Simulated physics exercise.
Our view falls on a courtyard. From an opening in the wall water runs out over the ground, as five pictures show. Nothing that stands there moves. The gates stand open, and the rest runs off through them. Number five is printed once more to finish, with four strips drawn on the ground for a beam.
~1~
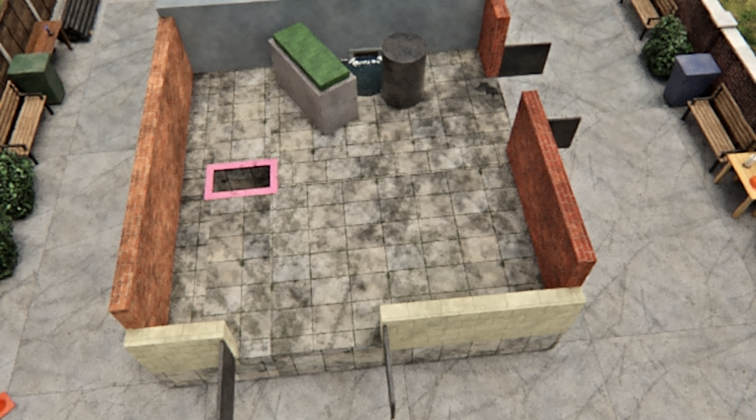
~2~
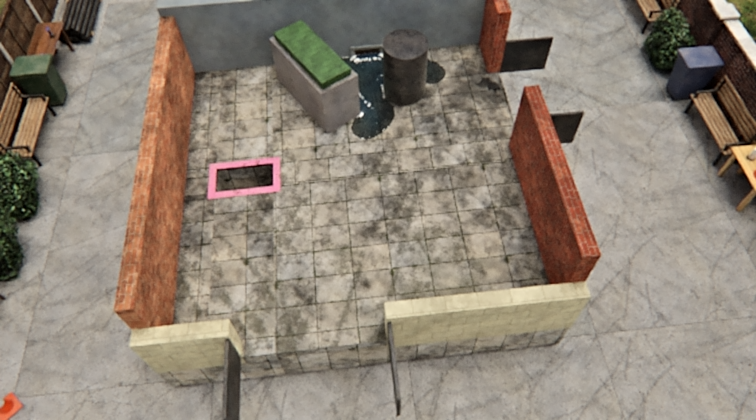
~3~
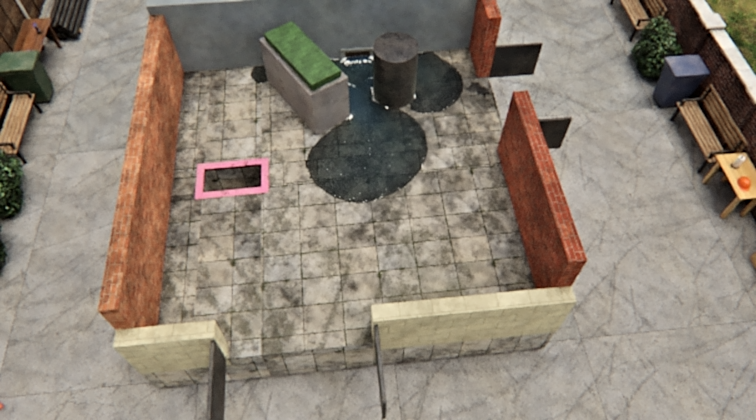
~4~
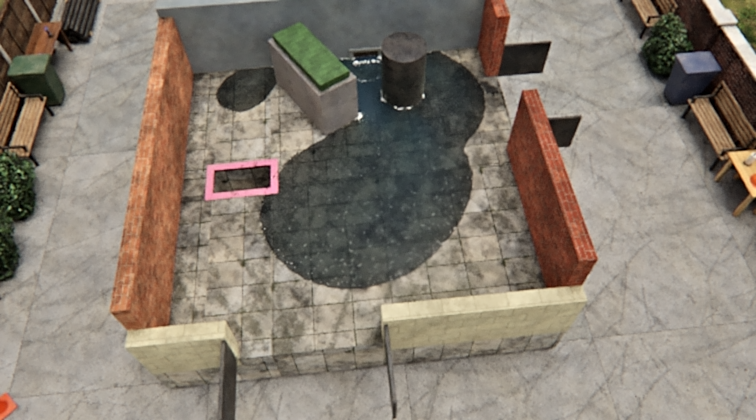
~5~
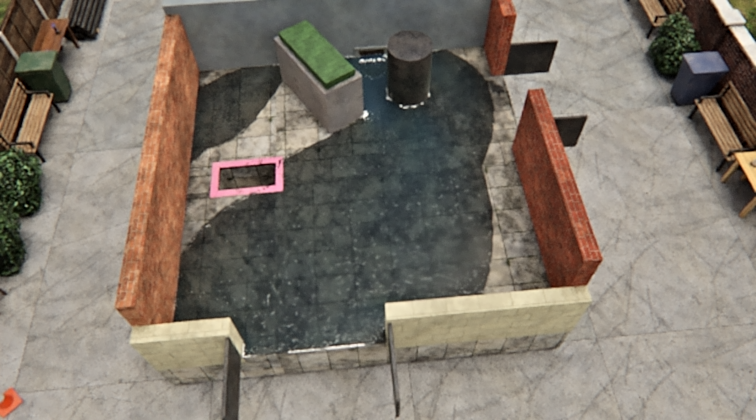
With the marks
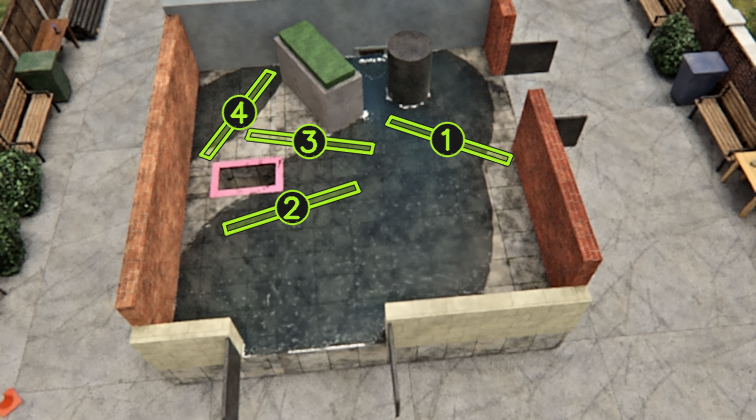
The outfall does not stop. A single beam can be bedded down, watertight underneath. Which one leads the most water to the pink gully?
Position 2 does it best.
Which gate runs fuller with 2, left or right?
The left gate.
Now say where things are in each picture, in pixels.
Outfall at (366, 54); pink gully at (242, 179); open gate at (309, 336); open gate at (496, 112); water covers 4 % of the ground and shows as far out as (376, 86); pink gully still dry.
Water covers 8 % of the ground and shows as far out as (354, 130); pink gully still dry.
Water covers 20 % of the ground and shows as far out as (382, 194); pink gully still dry.
Water covers 42 % of the ground and shows as far out as (356, 281); pink gully still dry.
Water covers 68 % of the ground and shows as far out as (204, 302); pink gully still dry.
On the marked copy, 1 from (389, 120) to (509, 159); 2 from (225, 229) to (357, 186); 3 from (248, 134) to (372, 148); 4 from (205, 156) to (270, 71).
With 1, about 6 % of the stream runs into the pink gully, about 94 % out by the gates.
With 2, about 11 % of the stream runs into the pink gully, about 88 % out by the gates.
With 3, about 2 % of the stream runs into the pink gully, about 97 % out by the gates.
With 4, about 4 % of the stream runs into the pink gully, about 95 % out by the gates.
